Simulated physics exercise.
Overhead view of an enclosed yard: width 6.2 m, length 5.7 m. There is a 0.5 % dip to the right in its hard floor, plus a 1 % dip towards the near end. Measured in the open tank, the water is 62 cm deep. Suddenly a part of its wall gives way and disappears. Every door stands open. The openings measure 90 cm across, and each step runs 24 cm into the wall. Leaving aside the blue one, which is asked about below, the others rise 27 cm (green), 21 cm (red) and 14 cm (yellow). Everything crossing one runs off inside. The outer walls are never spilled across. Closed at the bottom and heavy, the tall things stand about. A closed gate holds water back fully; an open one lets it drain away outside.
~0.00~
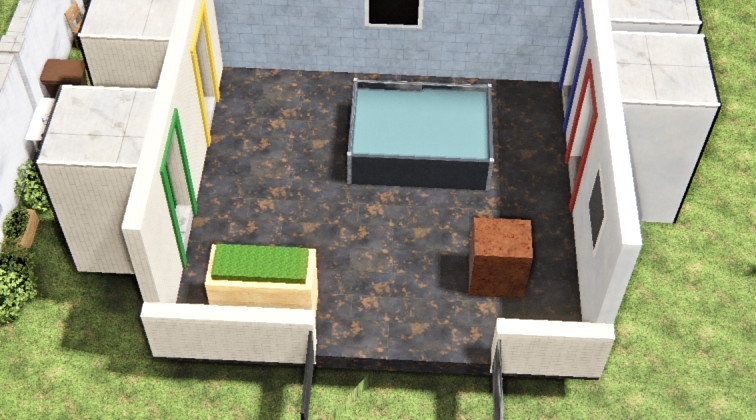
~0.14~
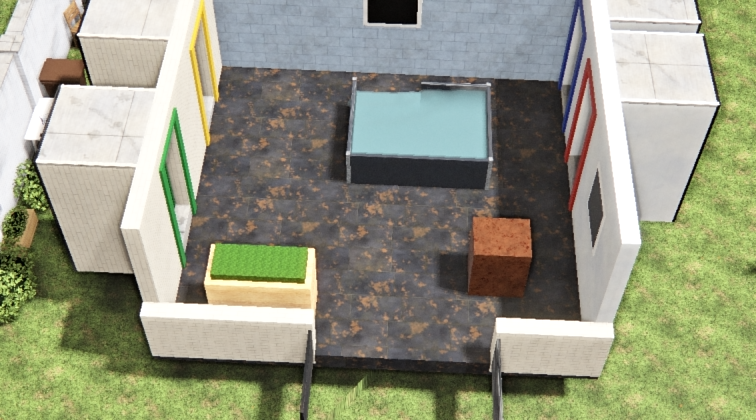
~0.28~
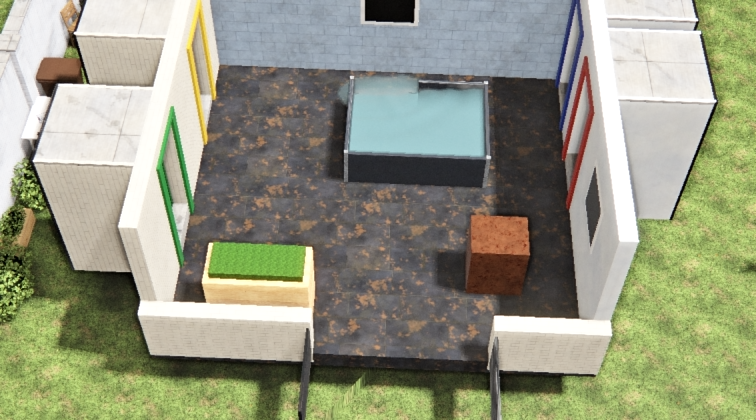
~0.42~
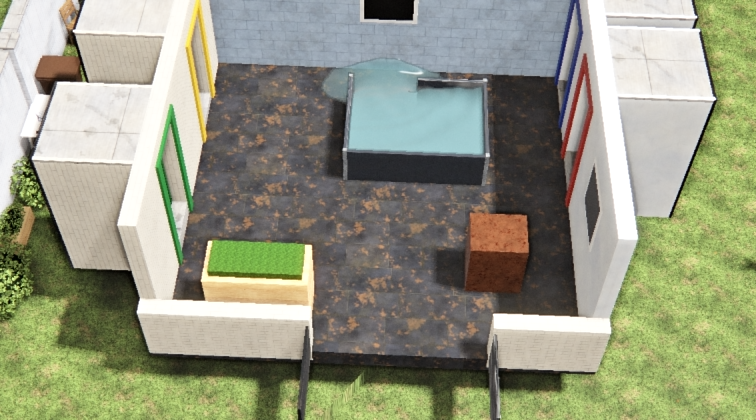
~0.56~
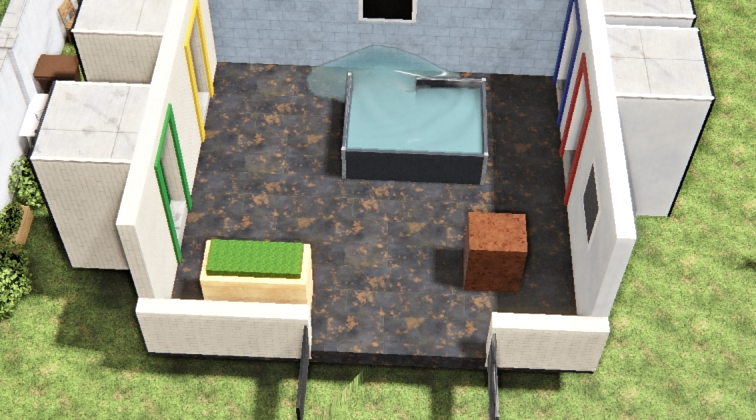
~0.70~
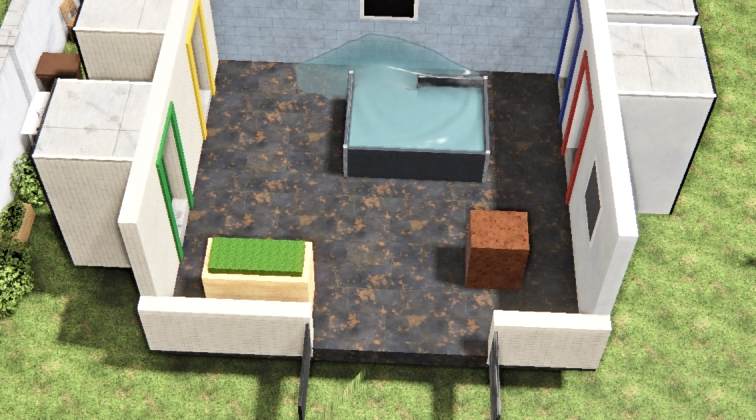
Water pours from the far side of the open tank and spreads across the dark floor.
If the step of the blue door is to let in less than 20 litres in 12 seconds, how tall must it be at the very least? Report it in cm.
At the very least, close to 23 cm.
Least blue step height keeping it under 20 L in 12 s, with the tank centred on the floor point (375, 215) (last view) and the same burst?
That setup calls for roughly 14.0 cm.
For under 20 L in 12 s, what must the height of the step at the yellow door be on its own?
For the yellow door, about 17 cm.
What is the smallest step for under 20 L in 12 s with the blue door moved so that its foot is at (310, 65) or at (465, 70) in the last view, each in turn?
Around 13.5 and 8.0 cm respectively.
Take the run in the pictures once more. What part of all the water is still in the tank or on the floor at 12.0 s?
Around 80 percent is still there.
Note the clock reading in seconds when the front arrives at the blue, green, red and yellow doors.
It gets to blue after 1.4 s, green after 2.6 s, red after 2.2 s and yellow after 1.6 s.
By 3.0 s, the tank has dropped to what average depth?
27 cm, roughly.
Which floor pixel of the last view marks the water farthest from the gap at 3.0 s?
Around pixel (179, 267).
After 1.4 s water covers 20 % of the floor, deepest (49 cm) near (376, 70); it has not reached the blue door.
After 3.0 s water covers 40 % of the floor, deepest (28 cm) near (386, 71); 24 cm at the blue door, 56 litres in over its 15 cm step.
After 12.0 s water covers 95 % of the floor, deepest (12 cm) near (505, 342); 7 cm at the blue door, 114 litres in over its 15 cm step.
At the blue door as built, the water arrived by 1.5 s and peaked near 27 cm at 2.6 s.
With a step of 18.5 cm, 62 litres would have come in within the 12 s; with 29.5 cm, 2 litres. So under 20 litres takes about 23 cm.
